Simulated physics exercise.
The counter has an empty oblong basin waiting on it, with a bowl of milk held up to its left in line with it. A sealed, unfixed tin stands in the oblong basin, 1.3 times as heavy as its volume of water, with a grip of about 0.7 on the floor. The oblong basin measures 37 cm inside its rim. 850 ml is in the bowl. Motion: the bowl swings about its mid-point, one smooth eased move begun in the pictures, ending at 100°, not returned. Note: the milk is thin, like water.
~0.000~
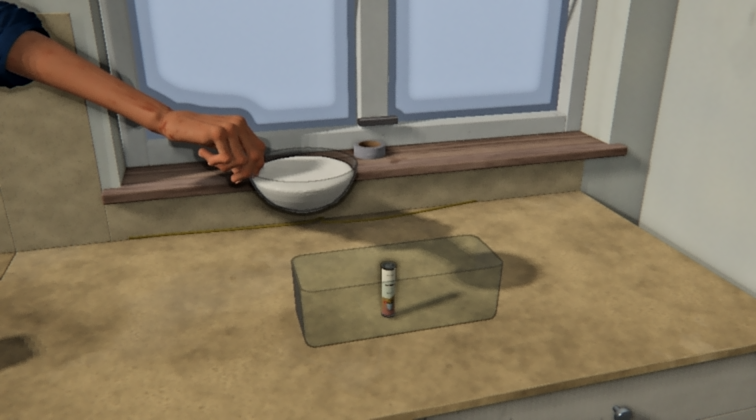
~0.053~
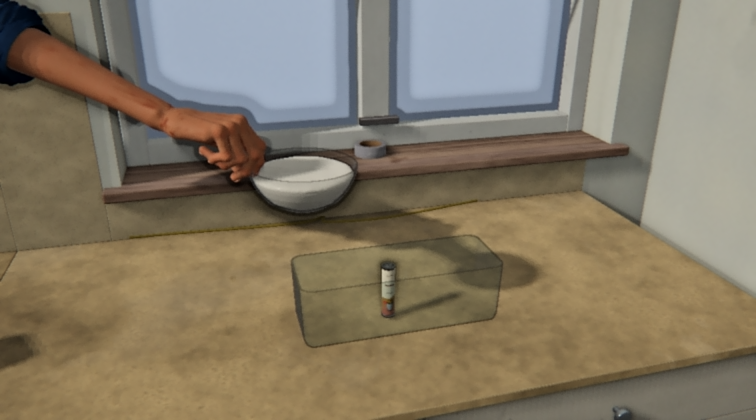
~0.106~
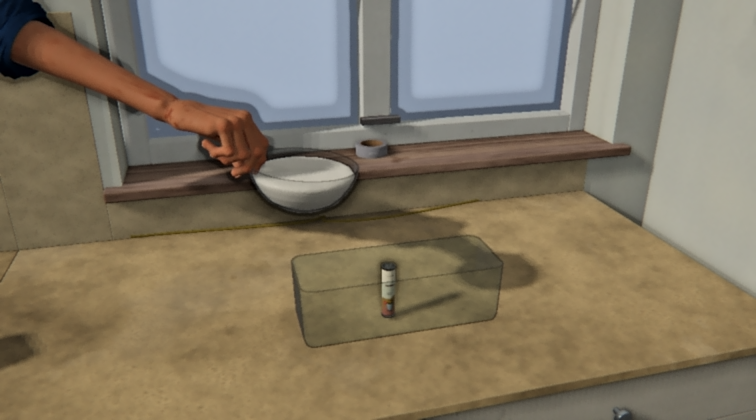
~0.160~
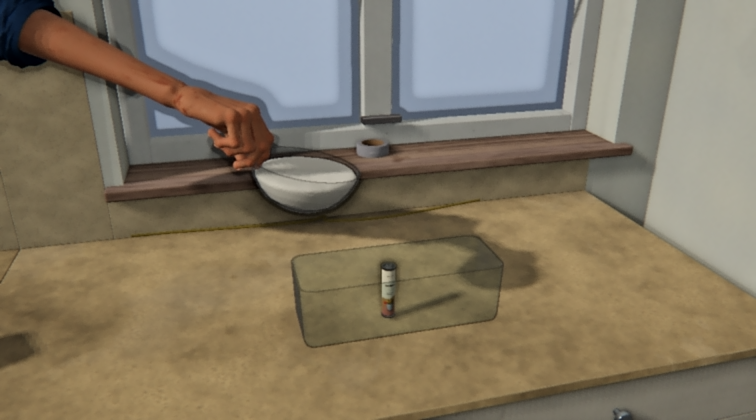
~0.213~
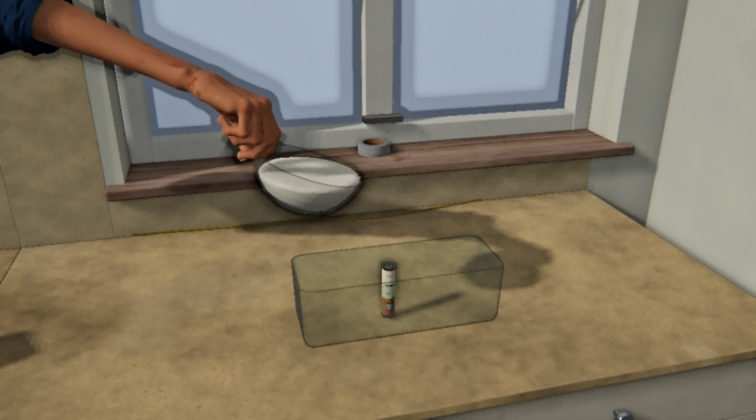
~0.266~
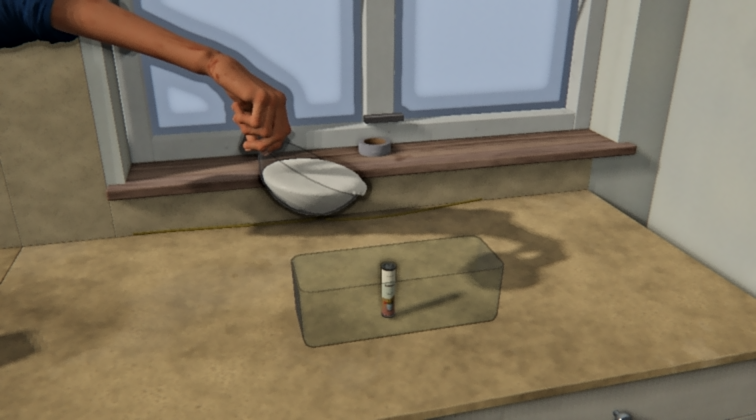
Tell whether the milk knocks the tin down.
The milk knocks it down.
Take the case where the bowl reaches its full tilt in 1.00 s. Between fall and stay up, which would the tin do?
The tin stays on its base.
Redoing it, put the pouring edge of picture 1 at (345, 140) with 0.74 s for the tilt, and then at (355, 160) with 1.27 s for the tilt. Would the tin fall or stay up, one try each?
Trial 1 - tin tips; trial 2 - tin stays standing.
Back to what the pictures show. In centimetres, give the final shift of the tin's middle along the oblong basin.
Net tin displacement: Roughly 7.5 cm.
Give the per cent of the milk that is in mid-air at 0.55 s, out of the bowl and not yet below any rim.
I'd say close to 48 per cent.
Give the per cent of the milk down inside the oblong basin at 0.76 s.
Near 92 in a hundred.
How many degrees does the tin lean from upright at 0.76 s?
It sits at roughly 5°.
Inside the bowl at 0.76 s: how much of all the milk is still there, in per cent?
0 %.
Then, 0.55 s in, the tilt is 87° and 11 per cent is still to pour; the tin stands where it began.
Then, 0.76 s in, the tilt is 100° and 0 per cent is still to pour; the tin leans 5°.
Then, 0.98 s in, the tilt is 100° and 0 per cent is still to pour; the tin leans 33°.
Then, 1.22 s in, the tilt is 100° and 0 per cent is still to pour; the tin lies on its side.
Finally, the tin lies on its side.
